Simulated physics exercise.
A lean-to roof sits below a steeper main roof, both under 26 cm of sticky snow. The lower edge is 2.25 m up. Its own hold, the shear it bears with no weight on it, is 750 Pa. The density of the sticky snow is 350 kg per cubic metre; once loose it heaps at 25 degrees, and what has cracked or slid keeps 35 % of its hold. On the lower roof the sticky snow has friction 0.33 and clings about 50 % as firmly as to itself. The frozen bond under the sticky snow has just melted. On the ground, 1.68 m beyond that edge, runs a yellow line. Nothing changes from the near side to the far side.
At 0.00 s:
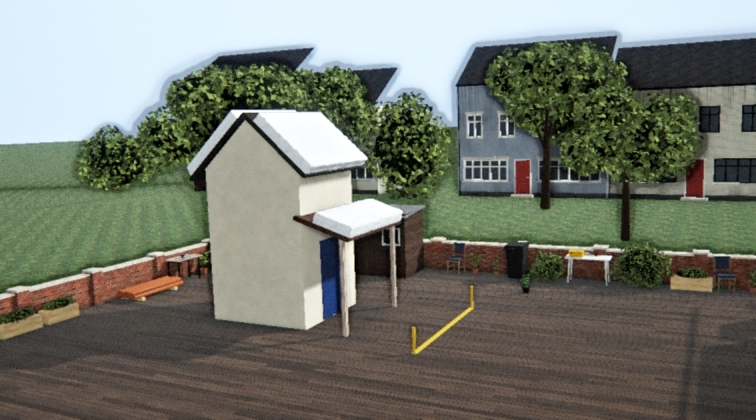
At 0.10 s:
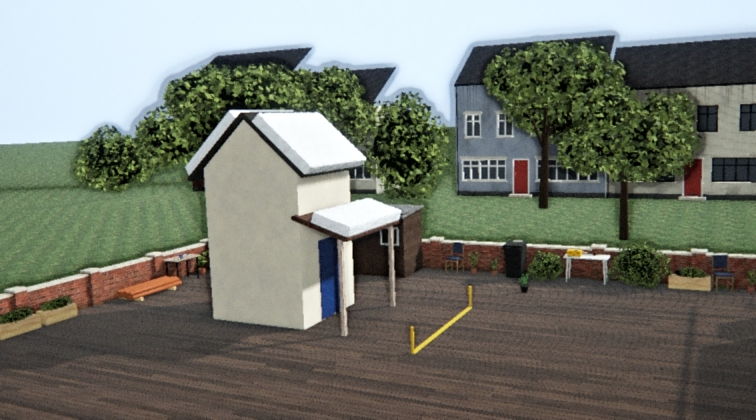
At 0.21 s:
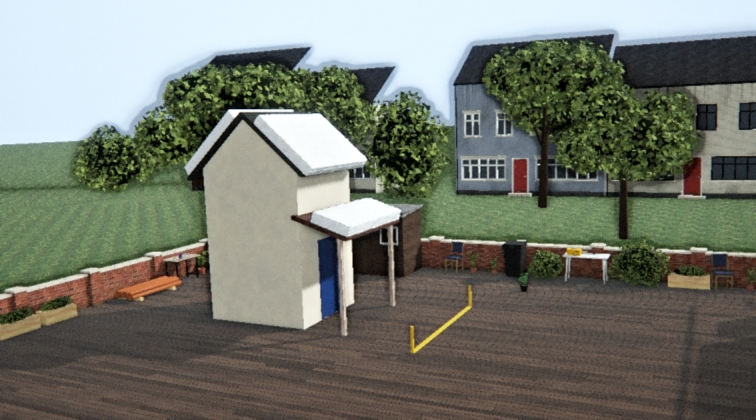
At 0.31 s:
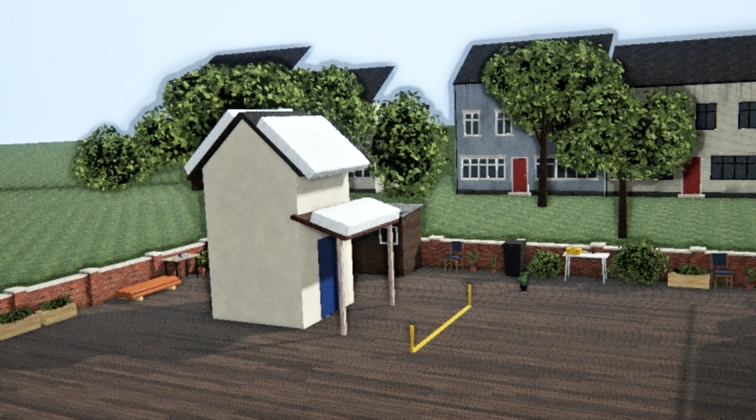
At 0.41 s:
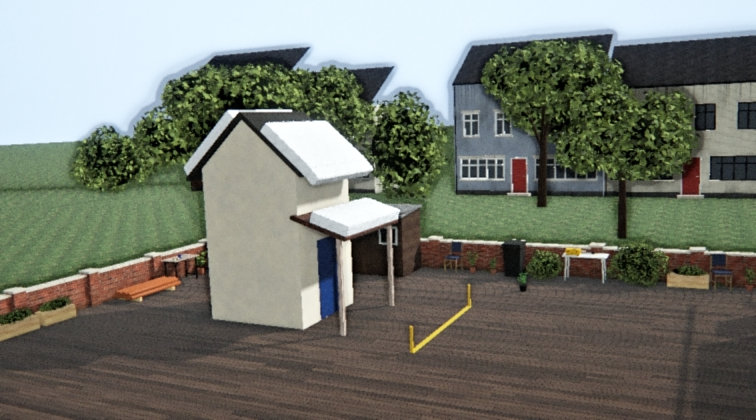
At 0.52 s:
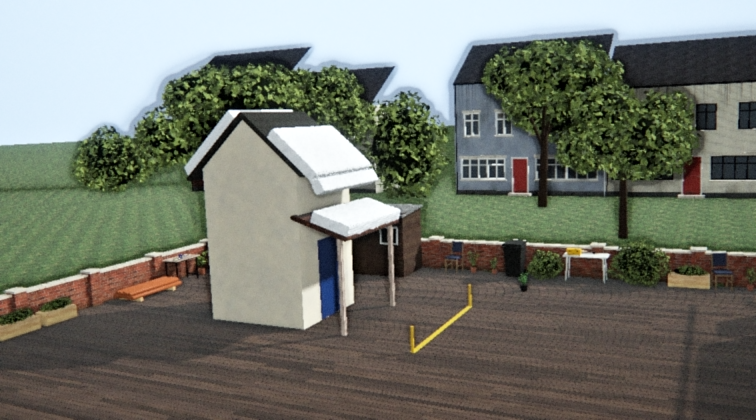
A paved yard bounded by a low brick wall, with green fields, trees and grey and cream houses behind, is seen from a raised, steady viewpoint. Left of centre stands a narrow cream building with a blue door and white snow on its main roof and lower porch roof, a yellow bar to its right. The upper snow slides slowly down the right-hand slope, baring dark roof, then cracks across near its lower edge.
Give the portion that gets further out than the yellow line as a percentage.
It comes to some 37 %.
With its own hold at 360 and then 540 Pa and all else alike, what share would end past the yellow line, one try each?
In turn about 40 %, 40 %.
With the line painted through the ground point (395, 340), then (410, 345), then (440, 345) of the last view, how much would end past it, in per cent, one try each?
In turn about 60 %, 45 %, 25 %.
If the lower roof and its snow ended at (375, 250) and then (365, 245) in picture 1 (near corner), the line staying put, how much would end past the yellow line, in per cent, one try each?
In that order: 40 %, 40 %.
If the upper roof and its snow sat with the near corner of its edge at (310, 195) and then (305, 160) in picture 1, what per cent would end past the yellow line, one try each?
In that order: 25 %, 35 %.
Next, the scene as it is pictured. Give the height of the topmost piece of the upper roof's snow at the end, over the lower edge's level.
Roughly 0.5 m.
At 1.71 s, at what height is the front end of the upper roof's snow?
Roughly 0.0 m.
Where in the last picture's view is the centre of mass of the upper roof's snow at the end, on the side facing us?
Around (425, 333).
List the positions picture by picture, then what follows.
Leading edge of the sticky snow at (306, 161), in the first picture.
Leading edge of the sticky snow at (305, 162), its middle shifted 2.2 cm, 1 % of it past the upper edge, in one piece, in the second picture.
Leading edge of the sticky snow at (307, 165), its middle shifted 8.8 cm, 5 % of it past the upper edge, in one piece, in the third picture.
Leading edge of the sticky snow at (309, 169), its middle shifted 20 cm, 11 % of it past the upper edge, in one piece, in the fourth picture.
Leading edge of the sticky snow at (314, 175), its middle shifted 36 cm, 21 % of it past the upper edge, cracking, in the fifth picture.
Leading edge of the sticky snow at (320, 185), its middle shifted 58 cm, 33 % of it past the upper edge, cracking, in the sixth picture.
After 1.06 s, none is below the lower edge and 0 % is past the line.
After 1.71 s, 76 % is below the lower edge and 22 % is past the line.
After 2.35 s, 76 % is below the lower edge and 37 % is past the line.
After 3.00 s, 76 % is below the lower edge and 37 % is past the line.
After 3.10 s, at the end, 76 % is below the lower edge and 37 % is past the line.
